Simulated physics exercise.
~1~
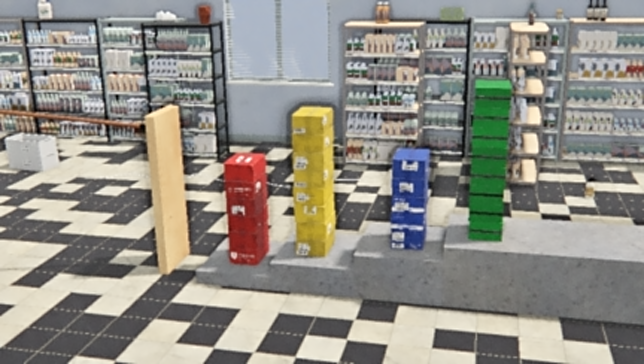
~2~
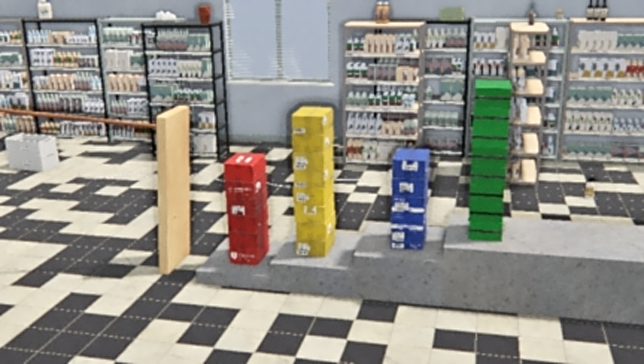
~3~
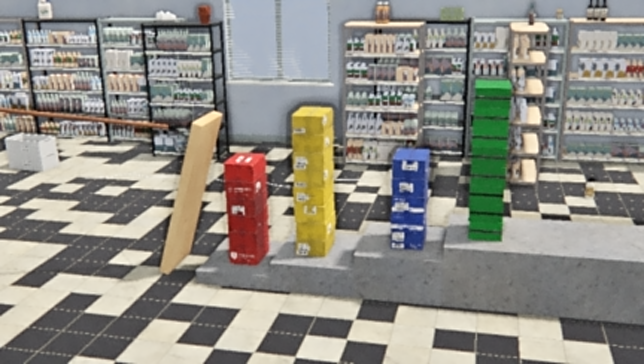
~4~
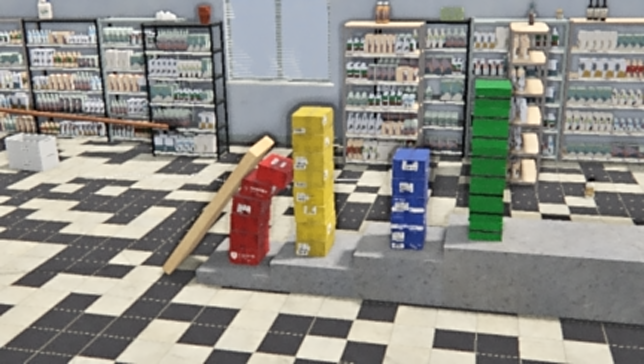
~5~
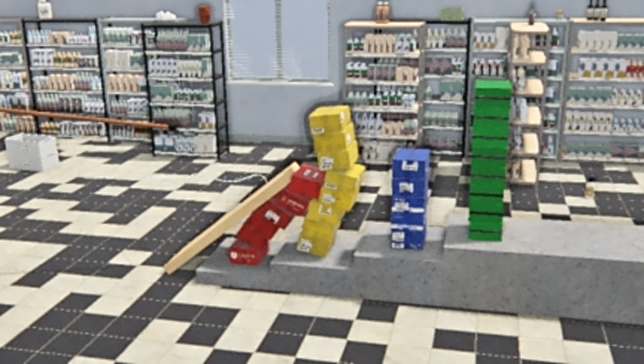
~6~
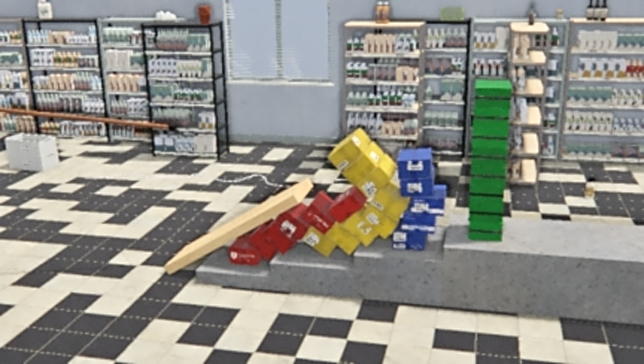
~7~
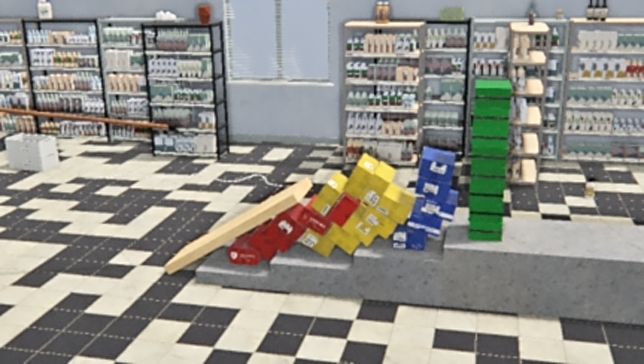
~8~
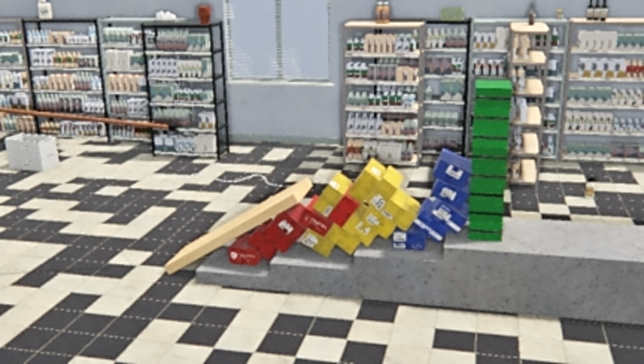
A pale wooden board standing upright at the left of a checkered shop floor is tipped to the right, toward four stacks of coloured boxes set on rising grey steps. It leans into the red stack, which bends and slumps against the taller yellow one. The yellow stack bows over in turn and collapses toward the blue, its boxes mixing with the red ones in a slanting heap. The blue stack is pushed askew and leans right until it rests by the green stack. The green boxes stay upright, while the board lies sloped against the fallen red boxes.
